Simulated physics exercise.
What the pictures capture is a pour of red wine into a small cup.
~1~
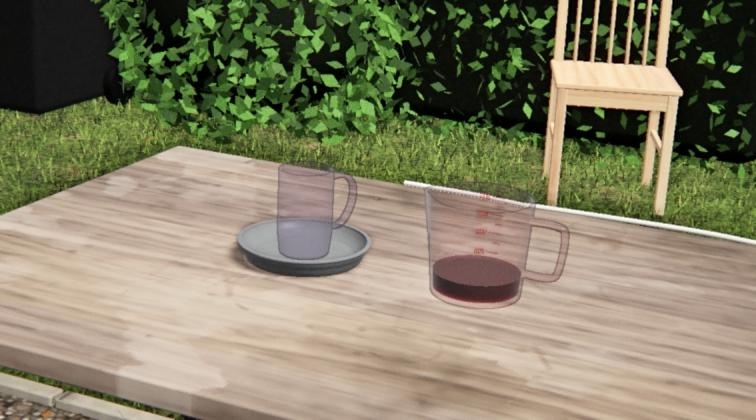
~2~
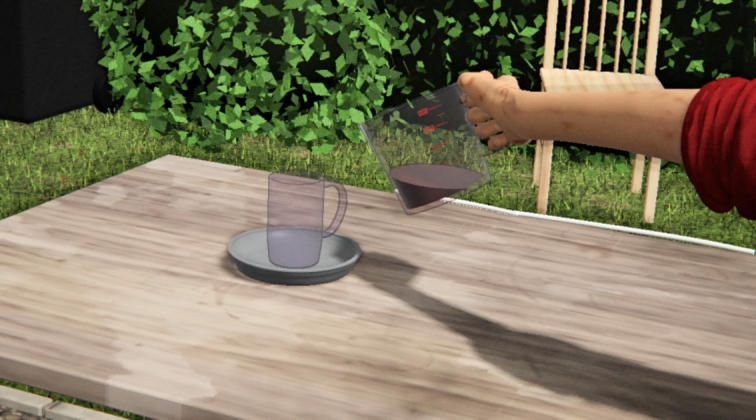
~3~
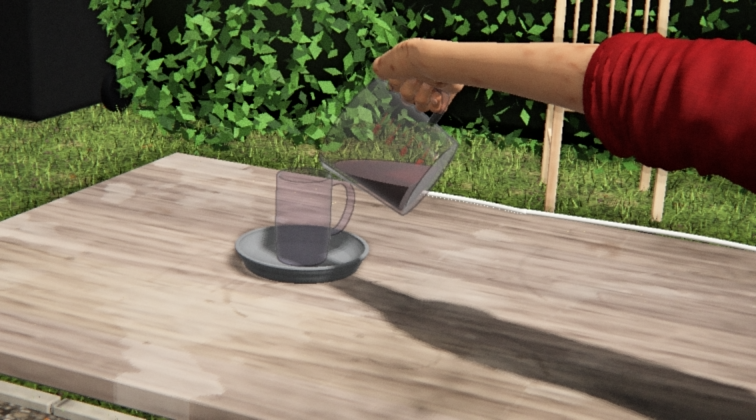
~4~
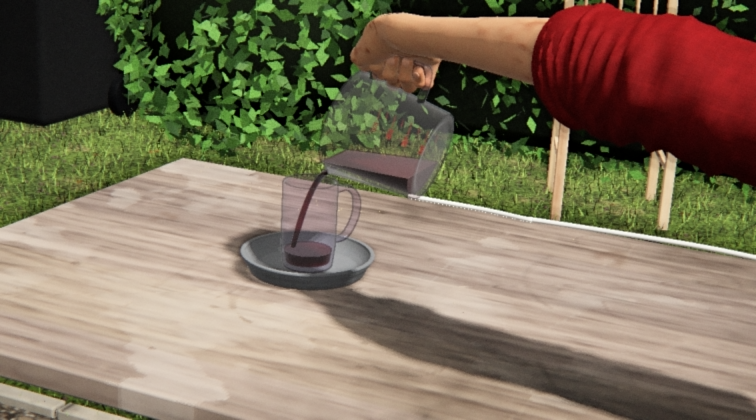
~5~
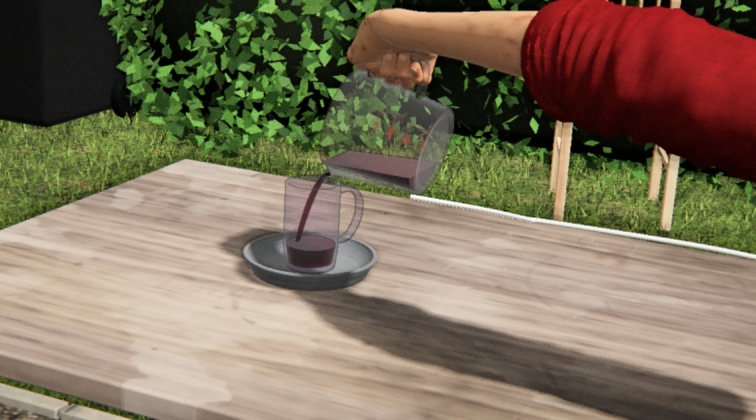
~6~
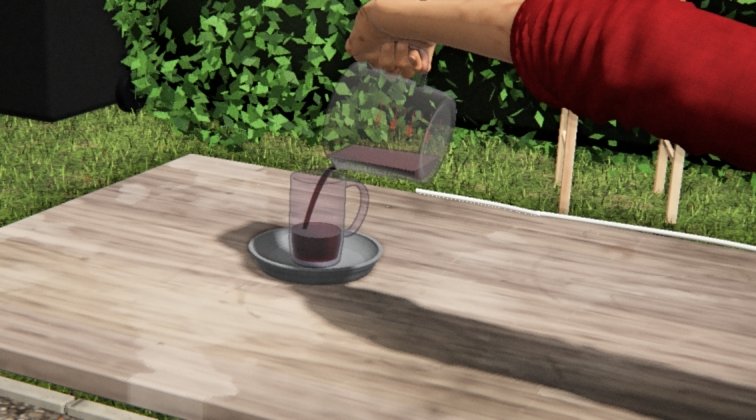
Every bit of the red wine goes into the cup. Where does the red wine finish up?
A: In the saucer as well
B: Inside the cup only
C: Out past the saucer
Answer: B.
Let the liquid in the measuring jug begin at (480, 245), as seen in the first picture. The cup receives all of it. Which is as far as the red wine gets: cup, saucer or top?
Outcome: Overflow to saucer only.
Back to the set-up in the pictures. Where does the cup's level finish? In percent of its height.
It stands at about 55 in a hundred of the cup's height.
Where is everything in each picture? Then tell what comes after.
In the first frame, nothing is moving yet; measuring jug (479, 242) about a quarter full; cup (305, 208) empty; saucer (274, 263) dry.
In the second frame, the measuring jug is picked up; measuring jug (428, 147) tipped 30° with all of its load; cup (295, 216) empty.
In the third frame, the measuring jug leans over the cup; measuring jug (389, 147) tipped 60° with all of its load; cup (303, 214) empty.
In the fourth frame, the red wine is flowing; measuring jug (386, 136) tipped 75° with about three quarters of its load; cup nearly empty, surface at (308, 250).
In the fifth frame, the red wine is flowing; measuring jug (387, 134) tipped 80° with about two thirds of its load; cup (312, 221) about a quarter full.
In the sixth frame, the red wine is flowing; measuring jug (389, 124) tipped 80° with about half of its load; cup about a third full, surface at (317, 231); saucer (286, 271) dry.
Next, the cup is about half full; the saucer is dry.
Finally, the cup is about half full; the saucer is dry.
